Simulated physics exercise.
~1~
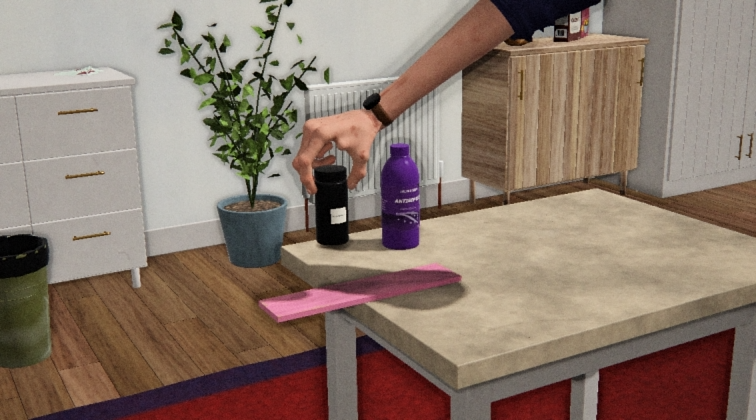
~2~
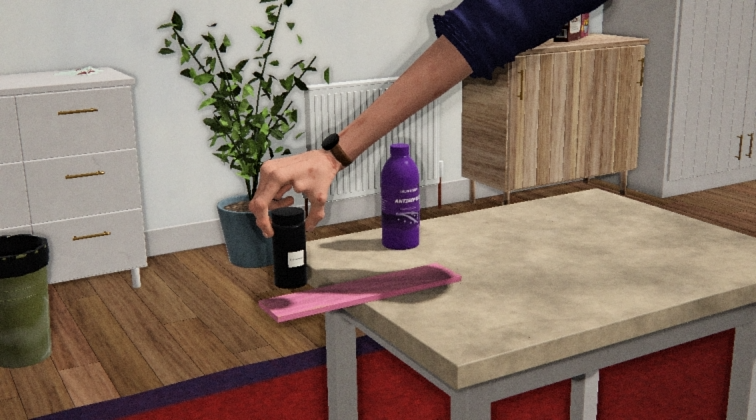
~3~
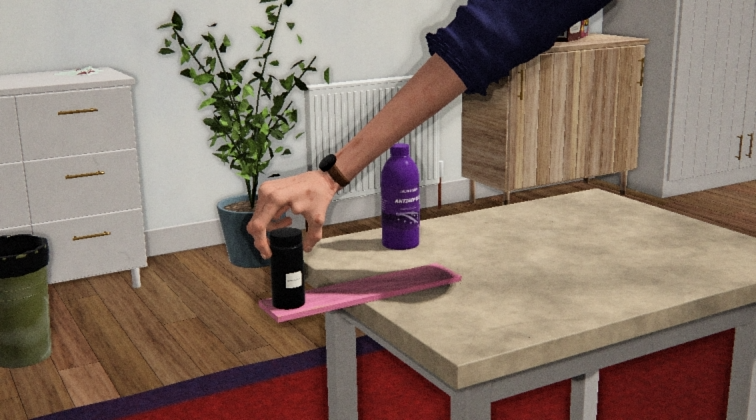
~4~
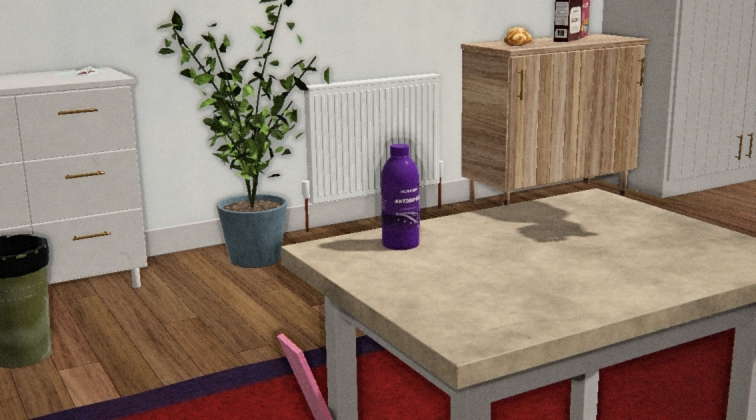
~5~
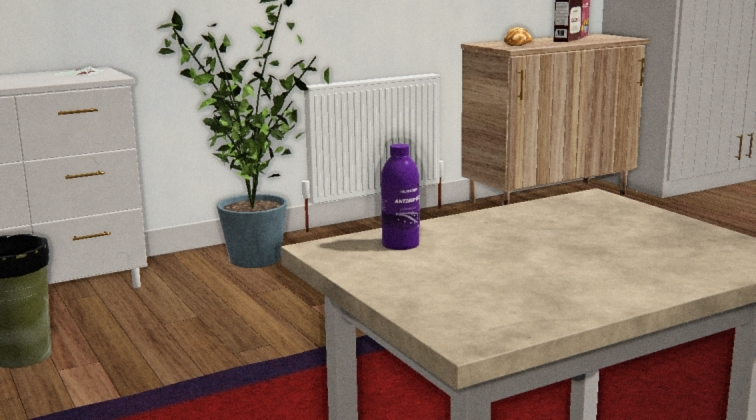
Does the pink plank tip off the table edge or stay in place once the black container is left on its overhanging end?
The pink plank tips off the edge of the table and drops out of sight, and the black container is gone from the table too.
